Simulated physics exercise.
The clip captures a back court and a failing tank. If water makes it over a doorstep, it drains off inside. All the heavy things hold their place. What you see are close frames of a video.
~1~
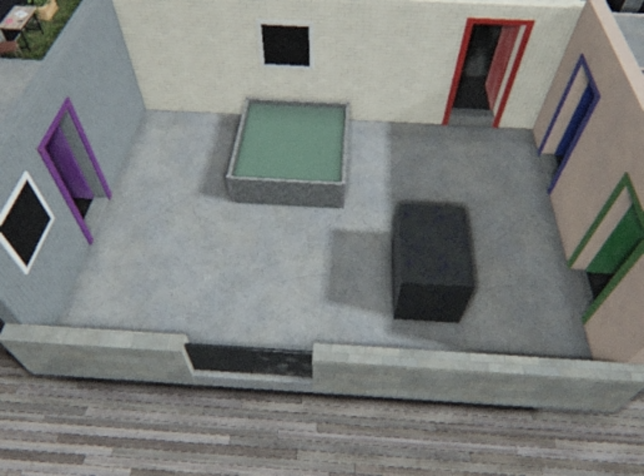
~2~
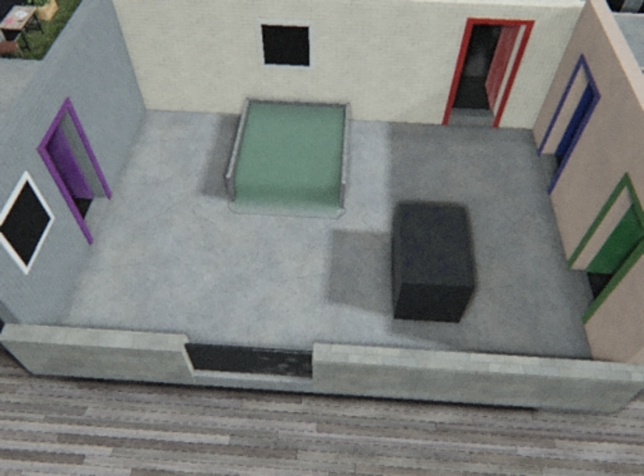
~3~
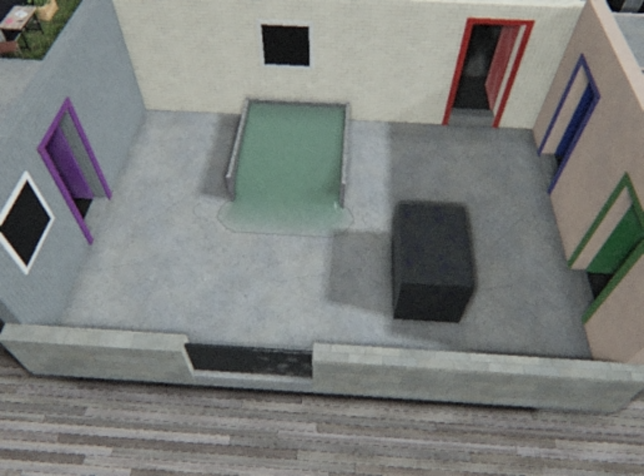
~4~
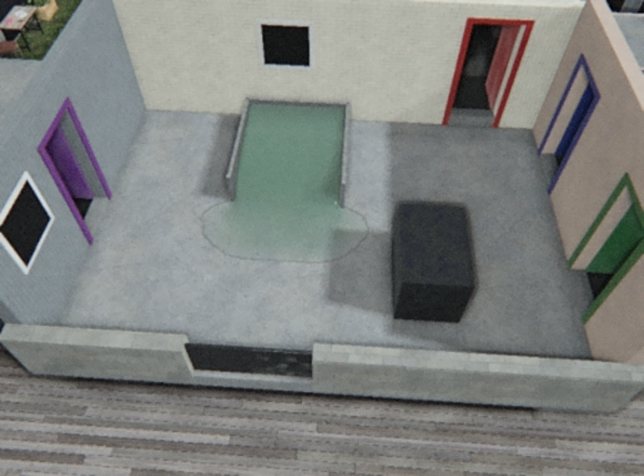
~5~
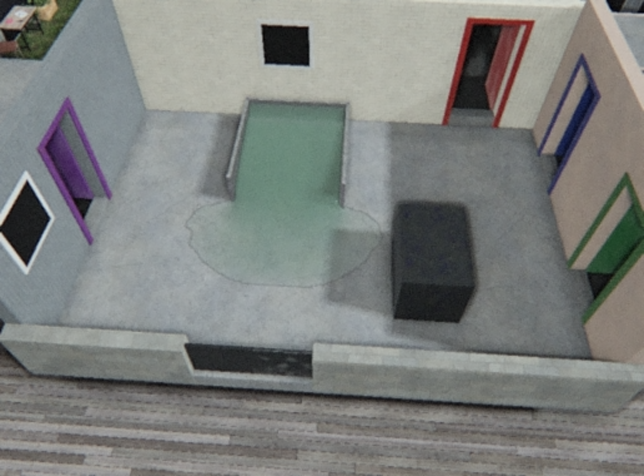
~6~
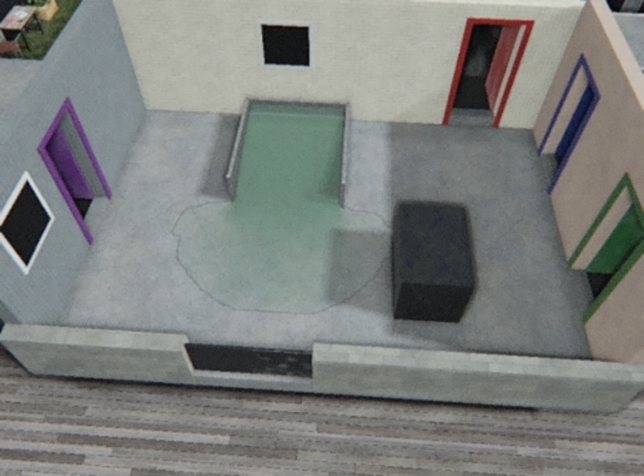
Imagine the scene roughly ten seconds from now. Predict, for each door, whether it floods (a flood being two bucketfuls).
Prediction: The purple door stays unflooded; the green door floods; the blue door stays unflooded; the red door stays unflooded.
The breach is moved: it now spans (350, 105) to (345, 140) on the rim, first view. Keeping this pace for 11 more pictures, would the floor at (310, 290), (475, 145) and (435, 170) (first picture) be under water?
Unwetted, submerged, submerged.
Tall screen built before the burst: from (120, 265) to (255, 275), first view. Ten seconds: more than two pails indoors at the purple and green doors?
So the purple door overflows the limit and the green door overflows the limit.
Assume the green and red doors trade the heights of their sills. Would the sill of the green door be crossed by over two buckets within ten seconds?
Result: Green door comes in below.
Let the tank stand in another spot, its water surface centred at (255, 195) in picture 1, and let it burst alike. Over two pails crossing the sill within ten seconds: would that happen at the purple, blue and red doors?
As I see it, the purple door stays within the limit, the blue door stays within the limit and the red door stays within the limit.
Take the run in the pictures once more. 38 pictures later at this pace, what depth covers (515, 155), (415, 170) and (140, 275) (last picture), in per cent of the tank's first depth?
About 0, 0 and 18 percent, in that order.
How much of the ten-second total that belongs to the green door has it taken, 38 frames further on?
Around 75 percent.
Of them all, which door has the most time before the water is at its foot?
It's the one in red.
A moment on, water covers 30 % of the floor; the purple door not reached, the green door not reached, the blue door not reached, the red door not reached.
Next, water covers 35 % of the floor; the purple door not reached, the green door not reached, the blue door not reached, the red door not reached.
Then, water covers 45 % of the floor; the purple door not reached, the green door wet at the sill, nothing in, the blue door not reached, the red door not reached.
Later, water covers 75 % of the floor; the purple door wet at the sill, nothing in, the green door over two buckets in, the blue door wet at the sill, nothing in, the red door not reached.
In the end, water covers 100 % of the floor; the purple door wet at the sill, nothing in, the green door over two buckets in, the blue door wet at the sill, nothing in, the red door wet at the sill, nothing in.
